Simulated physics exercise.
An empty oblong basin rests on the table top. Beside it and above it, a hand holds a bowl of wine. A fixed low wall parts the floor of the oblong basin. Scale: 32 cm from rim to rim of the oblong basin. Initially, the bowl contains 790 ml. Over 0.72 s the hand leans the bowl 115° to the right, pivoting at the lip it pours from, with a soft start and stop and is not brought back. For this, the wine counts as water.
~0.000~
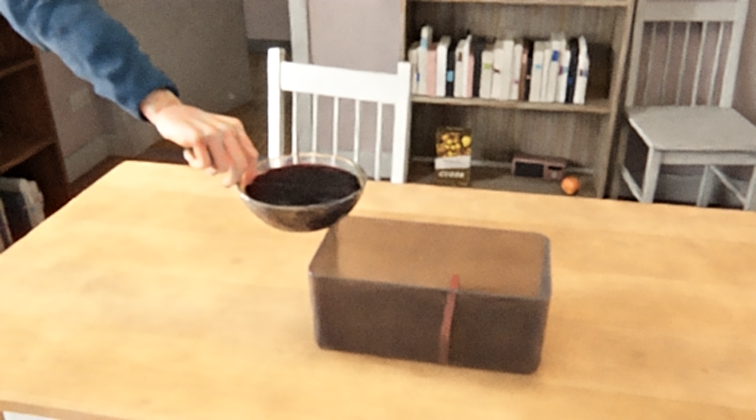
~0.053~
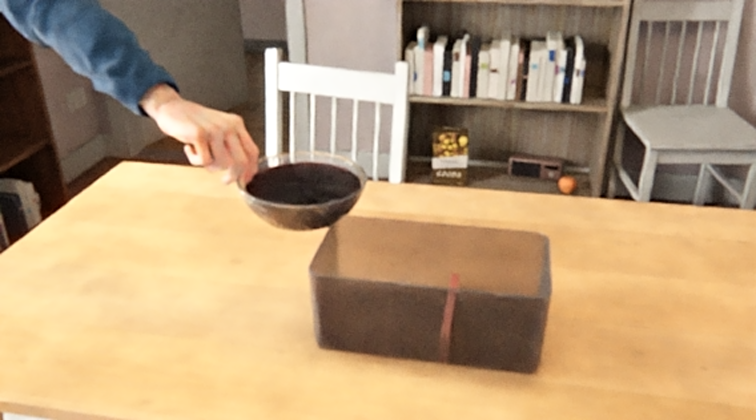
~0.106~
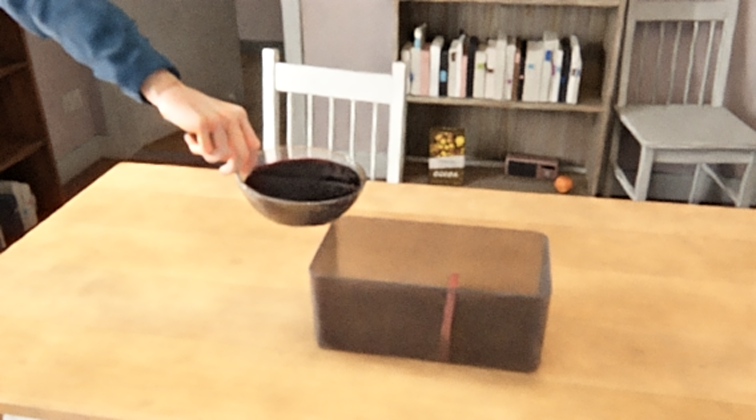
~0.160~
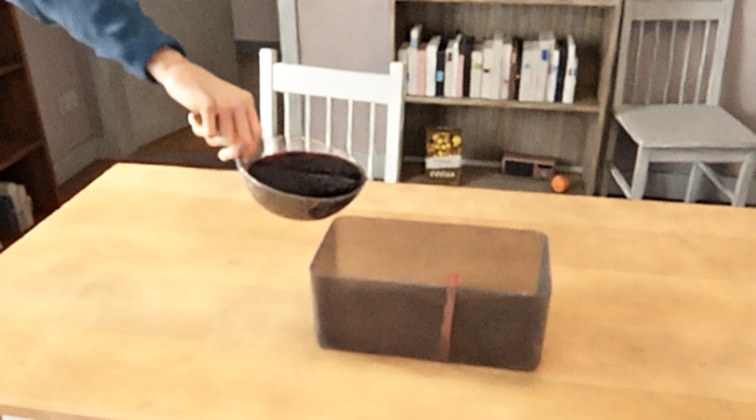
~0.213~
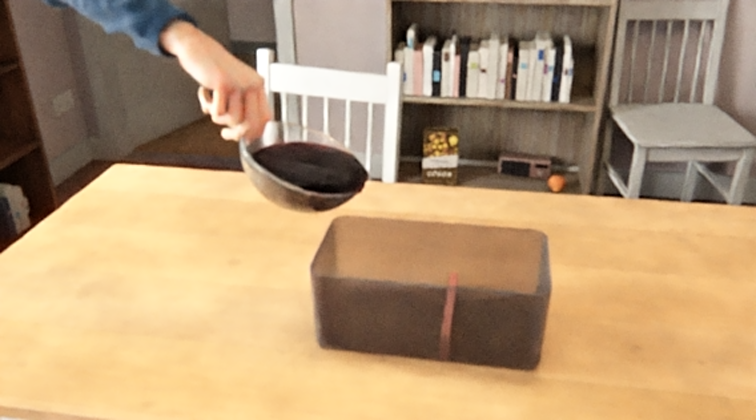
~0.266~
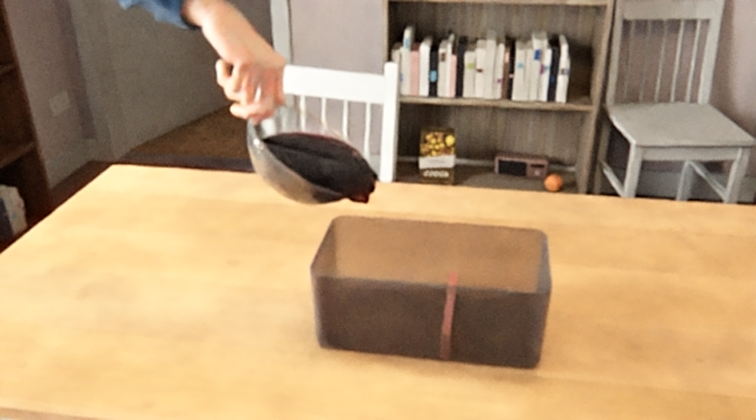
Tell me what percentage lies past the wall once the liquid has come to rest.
Some 40 per cent.
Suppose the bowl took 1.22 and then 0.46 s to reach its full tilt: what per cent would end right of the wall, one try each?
Try 1: Approx. 35 %; try 2: Approx. 25 %.
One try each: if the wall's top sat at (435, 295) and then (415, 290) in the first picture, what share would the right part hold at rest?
Result: 65 per cent, then 80 per cent.
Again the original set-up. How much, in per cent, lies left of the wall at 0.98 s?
That share comes to around 52 in a hundred.
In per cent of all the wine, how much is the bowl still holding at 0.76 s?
Near 0 in a hundred.
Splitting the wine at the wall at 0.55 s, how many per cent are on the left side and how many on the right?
Roughly 34 sits left and 6 sits right.
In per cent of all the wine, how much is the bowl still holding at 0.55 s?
Close to 5 percent of the liquid remains at that time.
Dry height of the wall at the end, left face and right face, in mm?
Left roughly 28 mm; right roughly 26 mm.
After 0.55 s the tilt is 100° and 5 per cent is still to pour, 34 is left of the wall and 6 right of it.
After 0.76 s the tilt is 115° and 0 per cent is still to pour, 42 is left of the wall and 48 right of it.
After 0.98 s the tilt is 115° and 0 per cent is still to pour, 53 is left of the wall and 40 right of it.
After 1.22 s the tilt is 115° and 0 per cent is still to pour, 55 is left of the wall and 40 right of it.
In the end 55 per cent lies left of the wall, 40 right of it and 6 outside.
